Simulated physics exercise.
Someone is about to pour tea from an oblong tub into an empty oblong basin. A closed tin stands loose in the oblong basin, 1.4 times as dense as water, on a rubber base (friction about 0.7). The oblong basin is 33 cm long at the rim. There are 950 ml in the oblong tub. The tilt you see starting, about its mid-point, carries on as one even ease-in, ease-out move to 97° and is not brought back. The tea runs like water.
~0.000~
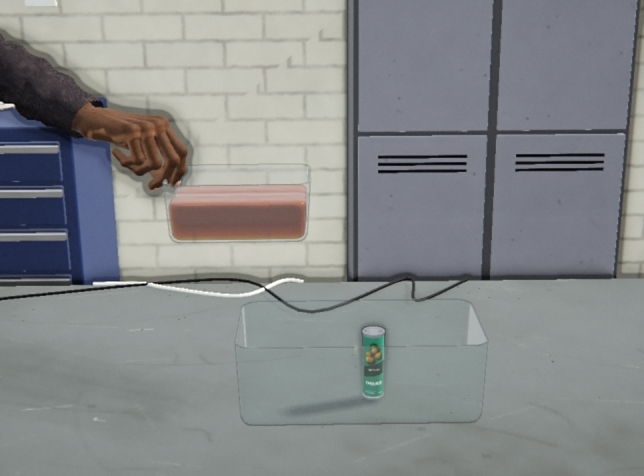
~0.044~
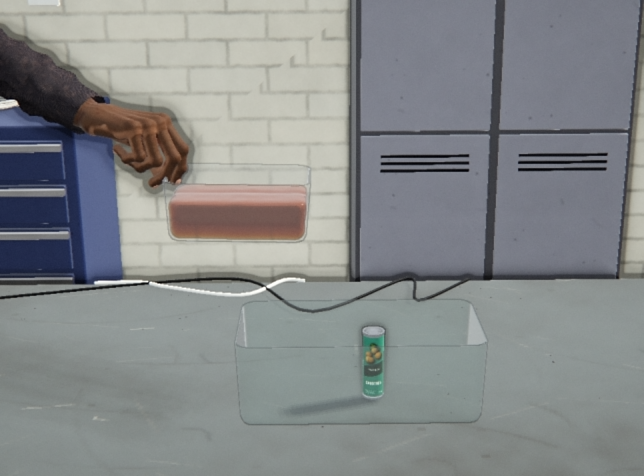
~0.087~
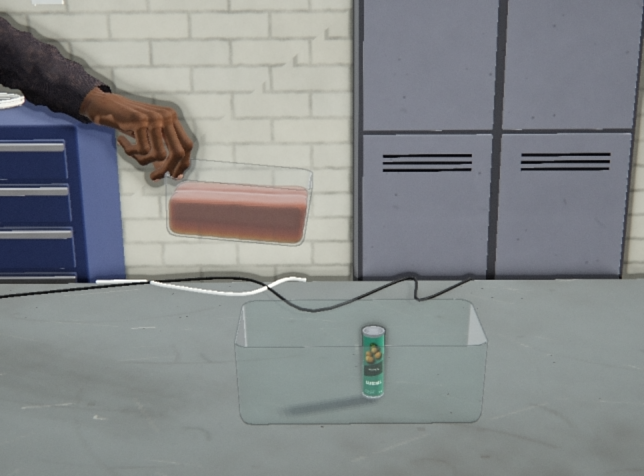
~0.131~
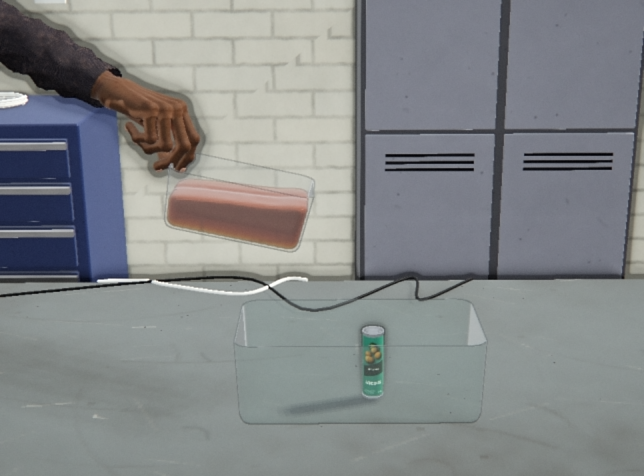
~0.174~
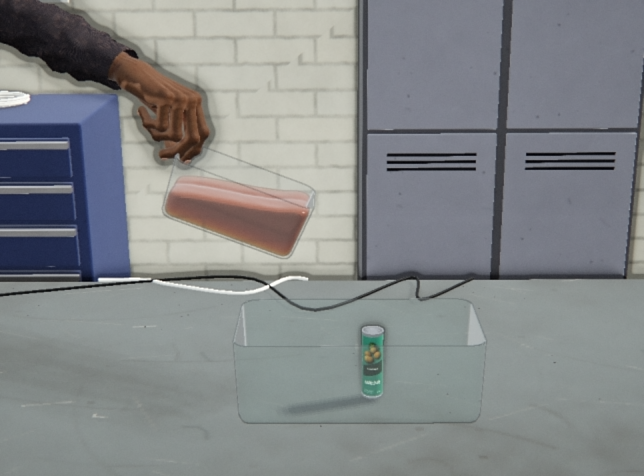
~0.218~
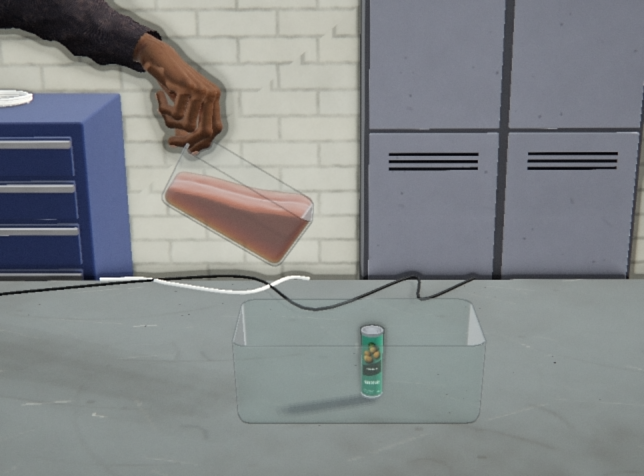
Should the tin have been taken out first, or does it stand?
The tin topples.
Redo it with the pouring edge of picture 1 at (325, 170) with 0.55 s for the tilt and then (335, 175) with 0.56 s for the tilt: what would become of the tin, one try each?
First it keeps standing; then it keeps standing.
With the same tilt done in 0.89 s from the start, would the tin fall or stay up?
Then it remains upright.
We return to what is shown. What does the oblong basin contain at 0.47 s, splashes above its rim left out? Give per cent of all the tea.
Some 22 per cent.
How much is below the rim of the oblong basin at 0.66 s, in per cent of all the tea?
Near 88 in a hundred.
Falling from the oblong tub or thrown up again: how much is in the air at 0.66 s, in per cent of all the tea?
Some 7 per cent.
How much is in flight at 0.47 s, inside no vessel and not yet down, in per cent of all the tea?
Some 58 per cent.
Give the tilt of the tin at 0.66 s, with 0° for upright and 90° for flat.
It is at some 10°.
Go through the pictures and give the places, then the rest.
In the first frame, it leans 0°; its right rim is at (310, 175); the tea meets the walls at (172, 195) and (307, 193); the oblong basin's rim runs from (239, 325) to (479, 322); the tin's top is at (374, 334).
In the second frame, it leans 1°; its right rim is at (310, 177); the tea meets the walls at (172, 193) and (307, 193).
In the third frame, it leans 6°; its right rim is at (312, 181); the tea meets the walls at (174, 190) and (308, 195).
In the fourth frame, it leans 13°; its right rim is at (313, 190); the tea meets the walls at (173, 188) and (309, 197).
In the fifth frame, it leans 21°; its right rim is at (314, 200); the tea meets the walls at (172, 184) and (311, 200).
In the sixth frame, it leans 32°; its right rim is at (312, 213); the tea meets the walls at (170, 181) and (304, 203); 1 per cent is over the edge.
By 0.47 s the tilt is 91° and 20 per cent is still to pour; the tin stands where it began.
By 0.66 s the tilt is 97° and 3 per cent is still to pour; the tin leans 11°.
By 0.85 s the tilt is 97° and 1 per cent is still to pour; the tin leans 43°.
By 1.06 s the tilt is 97° and 0 per cent is still to pour; the tin lies on its side.
At rest the tin lies on its side.
